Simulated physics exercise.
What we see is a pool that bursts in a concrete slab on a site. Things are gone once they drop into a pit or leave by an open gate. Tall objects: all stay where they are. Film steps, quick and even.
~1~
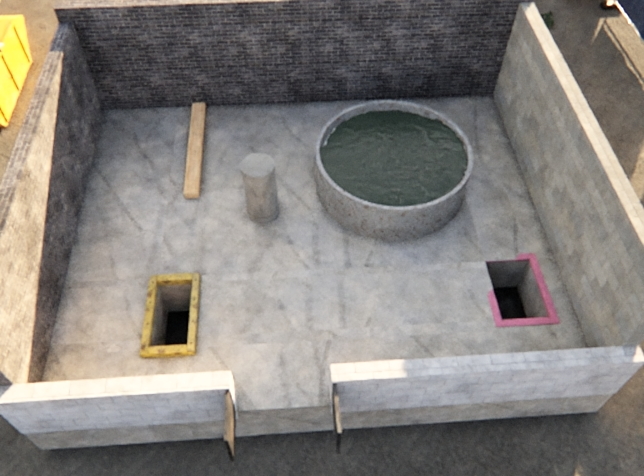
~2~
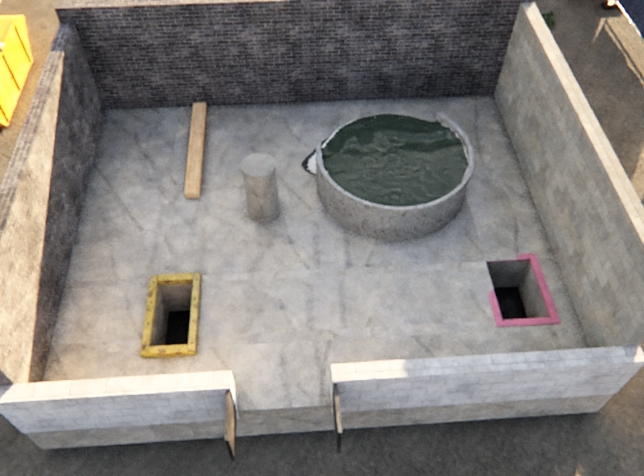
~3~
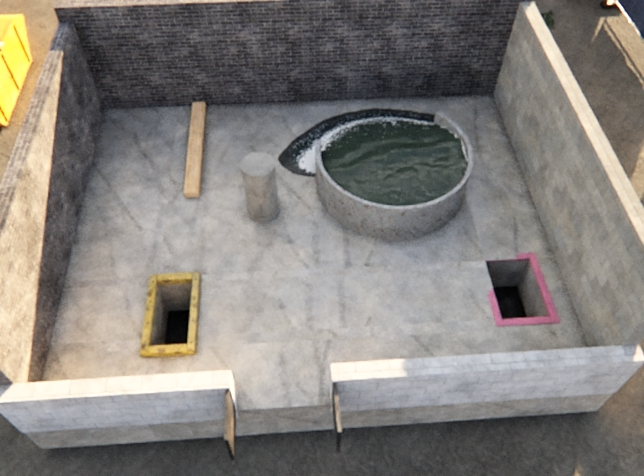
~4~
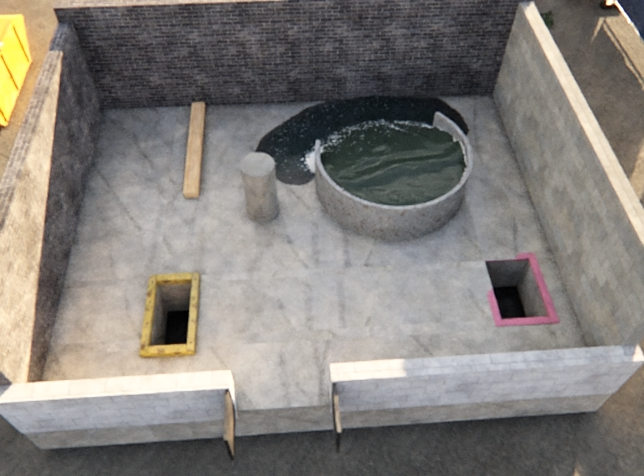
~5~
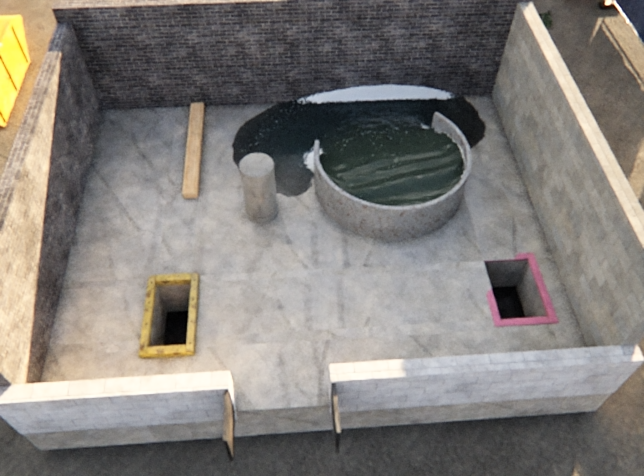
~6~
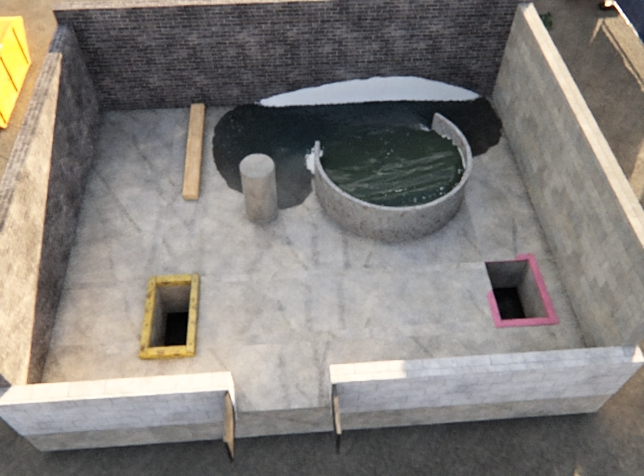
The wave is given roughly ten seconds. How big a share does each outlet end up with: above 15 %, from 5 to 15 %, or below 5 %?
The result: The gate gets from 5 to 15 %; the yellow pit gets below 5 %; the pink pit gets above 15 %.
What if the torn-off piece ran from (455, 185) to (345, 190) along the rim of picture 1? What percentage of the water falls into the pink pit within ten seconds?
Roughly 40 per cent goes to the pink pit.
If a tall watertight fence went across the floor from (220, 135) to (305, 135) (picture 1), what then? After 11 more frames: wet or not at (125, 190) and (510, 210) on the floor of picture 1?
Going by the list, I'd say reached by the flood, then reached by the flood.
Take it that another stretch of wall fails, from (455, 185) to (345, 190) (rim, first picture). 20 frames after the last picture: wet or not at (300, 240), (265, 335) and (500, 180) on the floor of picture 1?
As listed: Clear, under water, awash.
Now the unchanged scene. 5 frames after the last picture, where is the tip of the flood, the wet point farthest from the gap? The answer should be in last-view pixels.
Somewhere close to (122, 112).
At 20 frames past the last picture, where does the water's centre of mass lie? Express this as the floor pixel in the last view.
Centre: Close to (329, 159).
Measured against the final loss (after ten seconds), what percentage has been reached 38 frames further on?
Near 45 in a hundred.
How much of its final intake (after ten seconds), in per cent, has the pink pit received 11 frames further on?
Share at that point: Close to 0 in a hundred.
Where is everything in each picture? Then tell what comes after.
The pool at (393, 154) is whole and still, in the first picture.
Water pours out on the pool's far side and has run to (308, 168), in the second picture.
Water pours out on the pool's far side and has run to (284, 161), in the third picture.
The front is at a hidden place, out from the gap on the pool's far side, in the fourth picture.
The front is at (238, 150), out from the gap on the pool's far side, in the fifth picture.
Water pours out on the pool's far side and has run to (220, 128), in the sixth picture.
A moment on, water covers 20 % of the floor; the gate 0 %, the yellow pit 0 %, the pink pit 0 %.
Next, water covers 35 % of the floor; the gate 0 %, the yellow pit 0 %, the pink pit 0 %.
Then, water covers 65 % of the floor; the gate 0 %, the yellow pit 0 %, the pink pit 2 %.
Later, water covers 90 % of the floor; the gate 2 %, the yellow pit 1 %, the pink pit 9 %.
In the end, water covers 95 % of the floor; the gate 7 %, the yellow pit 1 %, the pink pit 18 %.
